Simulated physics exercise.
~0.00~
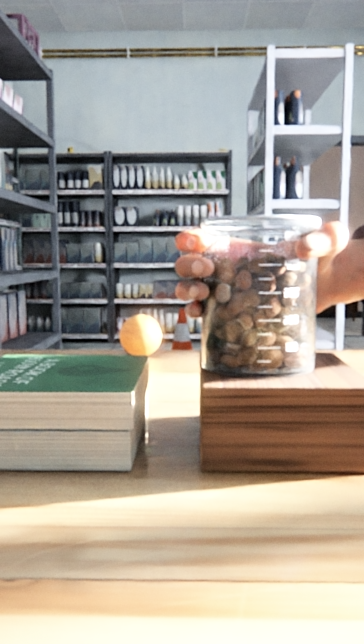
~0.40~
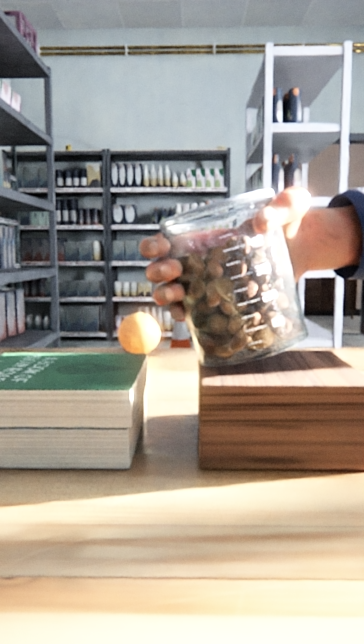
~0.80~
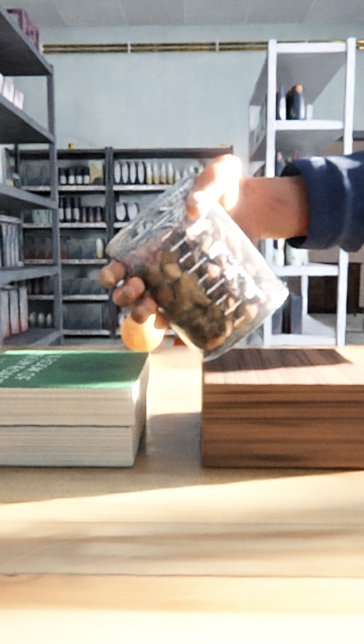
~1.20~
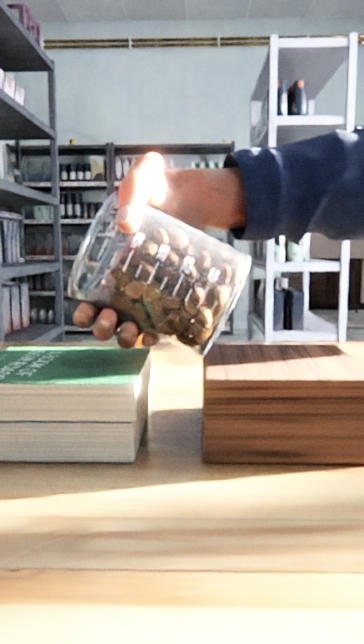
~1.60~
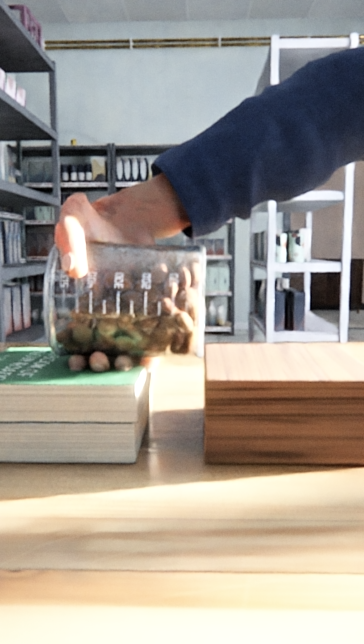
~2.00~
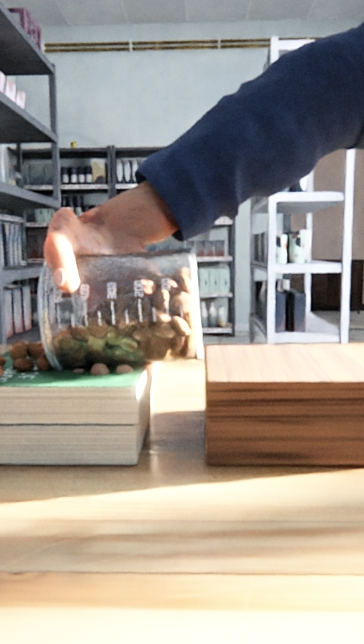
A clear beaker filled with brown, pebble-like bits of kibble stands on a wooden block at the right, gripped by a hand, seen from table height in a room lined with shelves of bottles. At the left is a pile of books with a green cover, and a small orange ball shows behind the gap. The hand lifts the beaker and tips it leftward, its blue sleeve coming into view. It carries the leaning beaker across the gap, the bits still inside. Finally the beaker lies sideways on the books, and a few bits spill over its rim onto the green cover.
